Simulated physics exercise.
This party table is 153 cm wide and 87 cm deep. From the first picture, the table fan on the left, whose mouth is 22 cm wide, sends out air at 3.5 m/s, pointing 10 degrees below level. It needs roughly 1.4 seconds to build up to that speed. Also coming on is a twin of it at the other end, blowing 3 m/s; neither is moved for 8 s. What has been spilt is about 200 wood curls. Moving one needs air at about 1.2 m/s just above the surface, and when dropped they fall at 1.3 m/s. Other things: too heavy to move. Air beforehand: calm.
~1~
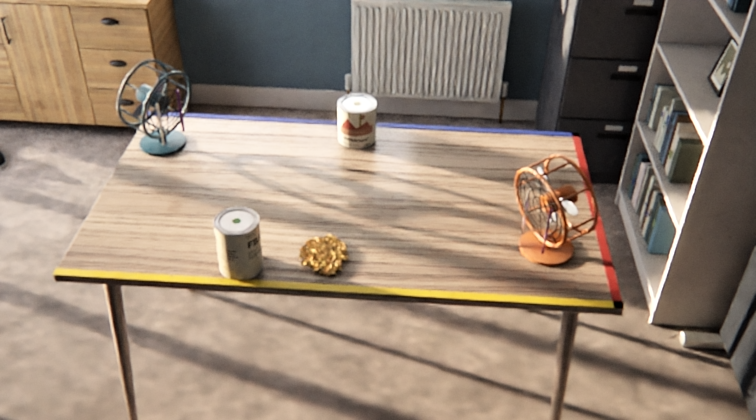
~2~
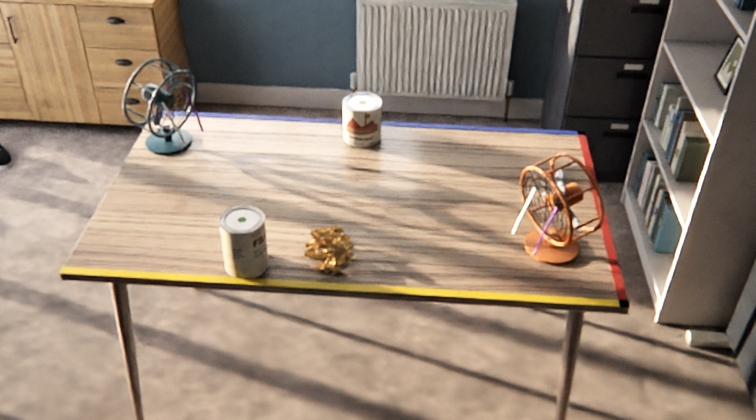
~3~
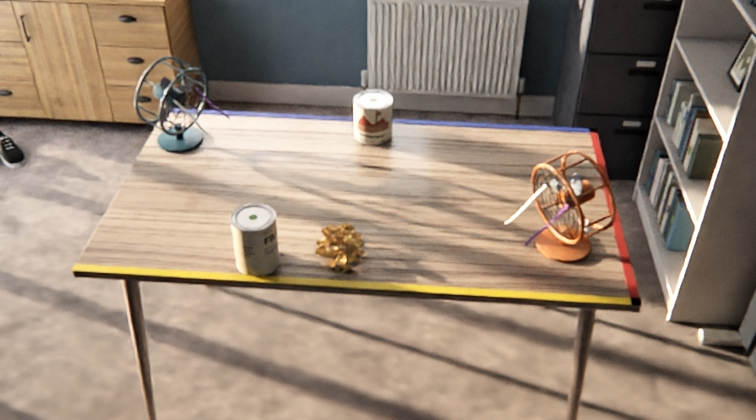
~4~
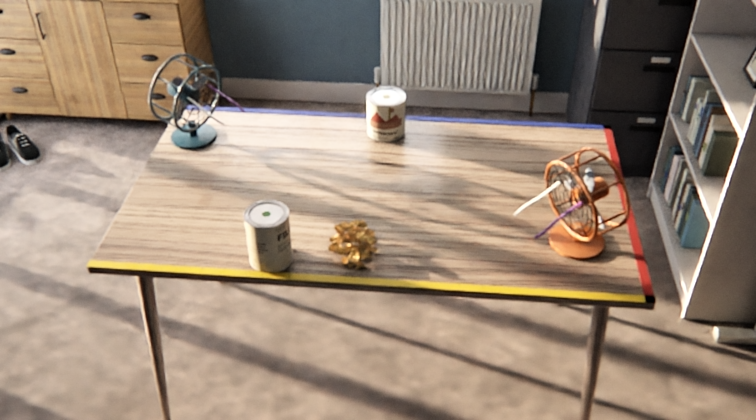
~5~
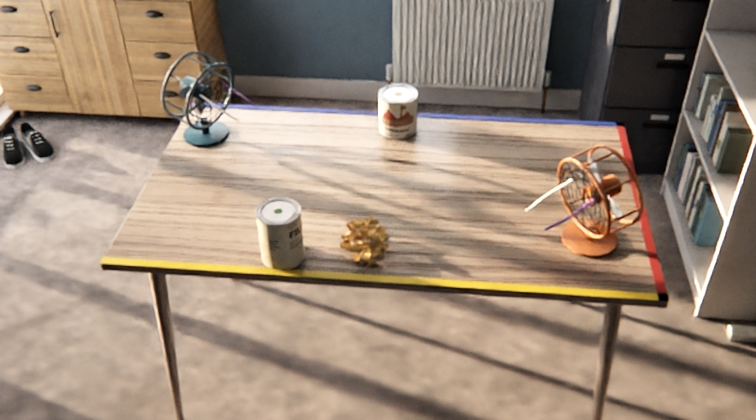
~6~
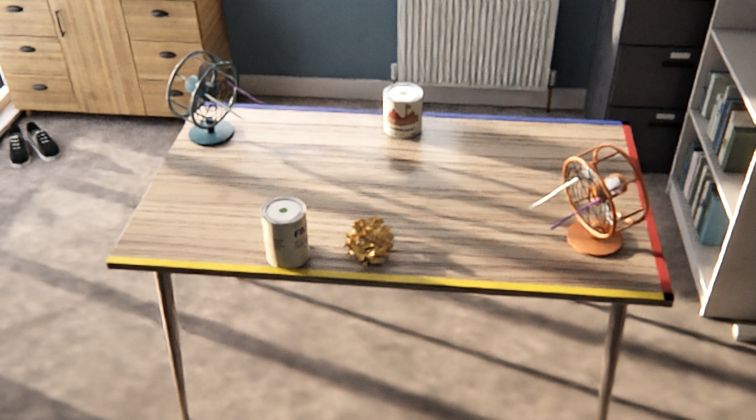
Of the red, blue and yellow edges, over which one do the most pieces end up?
Over the yellow edge.
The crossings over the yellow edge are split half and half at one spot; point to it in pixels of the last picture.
The middle crossing sits close to (384, 281) in the last picture.
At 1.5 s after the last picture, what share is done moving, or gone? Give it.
Estimated share: Near 100 %.
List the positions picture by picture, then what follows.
The middle of the wood curls is near (326, 254), none has stirred yet, the mouth of the table fan is at (155, 99) and that of the second one at (555, 201), in the first frame.
The middle of the wood curls is near (331, 243), none has stirred yet, the red edge is centred on (604, 207), the yellow edge is centred on (339, 290) and the blue edge is centred on (366, 121), in the second frame.
The middle of the wood curls is near (342, 241), none has stirred yet, the top of a tin is at (253, 217) and the top of a tin is at (373, 100), in the third frame.
The middle of the wood curls is near (355, 237) and none has stirred yet, in the fourth frame.
The middle of the wood curls is near (367, 235) and none has stirred yet, in the fifth frame.
The middle of the wood curls is near (371, 234) and none has stirred yet, in the sixth frame.
Then, 0.5 s after the last picture the count stands so, 0 % are over the red edge, 90 % over the yellow edge and 0 % over the blue edge.
Then, 1.5 s after the last picture the count stands so, 0 % are over the red edge, 99 % over the yellow edge and 0 % over the blue edge.
Then, 3.3 s after the last picture the count stands so, 0 % are over the red edge, 99 % over the yellow edge and 0 % over the blue edge.
Then, 6.9 s after the last picture, at the end, 0 % are over the red edge, 99 % over the yellow edge and 0 % over the blue edge.
